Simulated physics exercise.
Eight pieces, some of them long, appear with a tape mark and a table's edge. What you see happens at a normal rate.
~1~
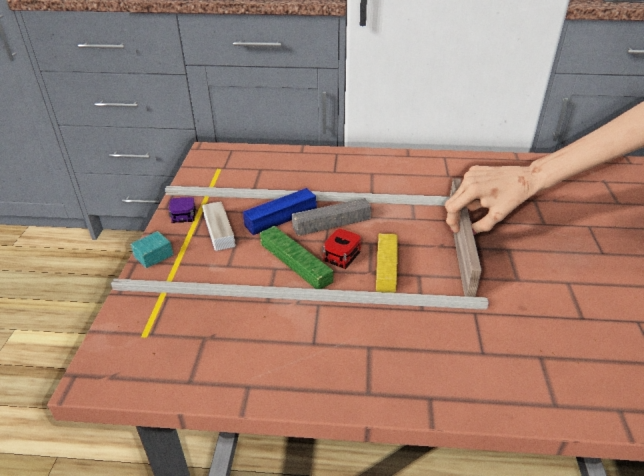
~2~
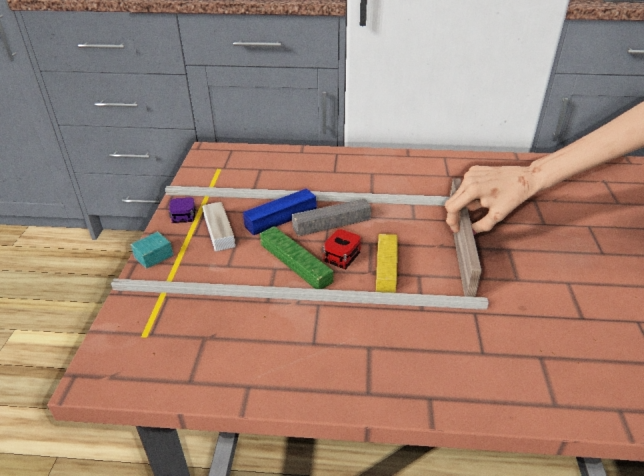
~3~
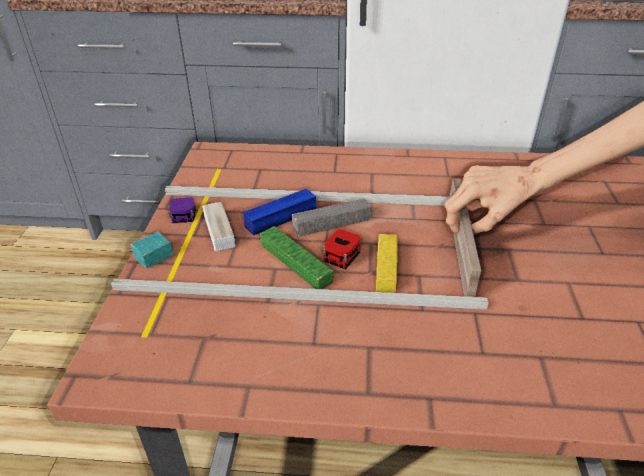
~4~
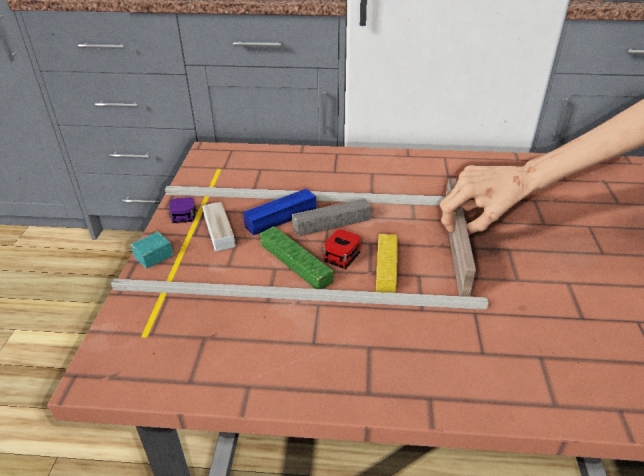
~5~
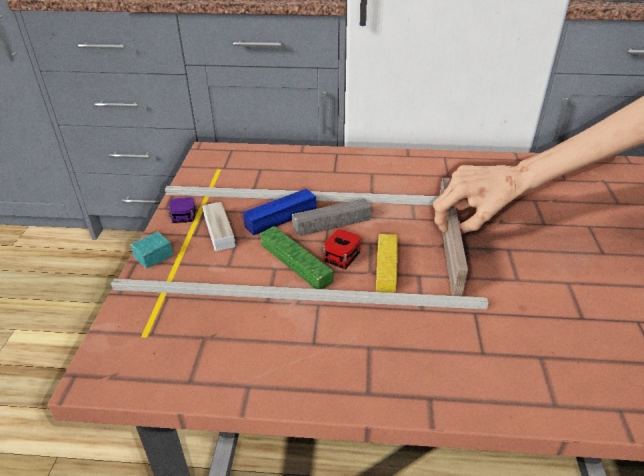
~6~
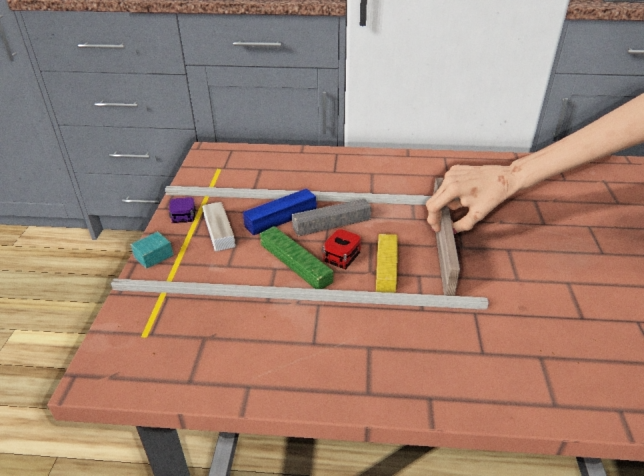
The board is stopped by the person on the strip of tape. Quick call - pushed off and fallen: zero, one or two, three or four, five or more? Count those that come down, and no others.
Call: Three or four.
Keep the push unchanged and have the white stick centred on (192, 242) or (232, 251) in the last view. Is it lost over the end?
White stick - first try slides off, second try slides off.
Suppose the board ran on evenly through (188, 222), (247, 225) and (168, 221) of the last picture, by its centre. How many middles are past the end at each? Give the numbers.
Counts per position: 4 / 0 / 7.
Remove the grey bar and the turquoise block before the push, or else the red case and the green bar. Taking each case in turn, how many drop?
Counts - first: 2; second: 2.
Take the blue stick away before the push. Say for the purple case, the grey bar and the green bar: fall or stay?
Result - purple case: Gone; grey bar: Up; green bar: Gone.
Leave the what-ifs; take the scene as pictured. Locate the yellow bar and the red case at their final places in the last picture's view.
They end up close to (169, 252) and (152, 240).
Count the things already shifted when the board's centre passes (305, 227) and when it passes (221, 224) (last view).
6 by the first point, 8 by the second.
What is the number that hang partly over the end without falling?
Tally: 2.
Early on, none off yet; turquoise block at rest near (152, 250); purple case at rest near (183, 211); white stick at rest near (219, 226).
Finally, the number that fall off is three or four; lost, green bar, white stick, purple case and turquoise block.
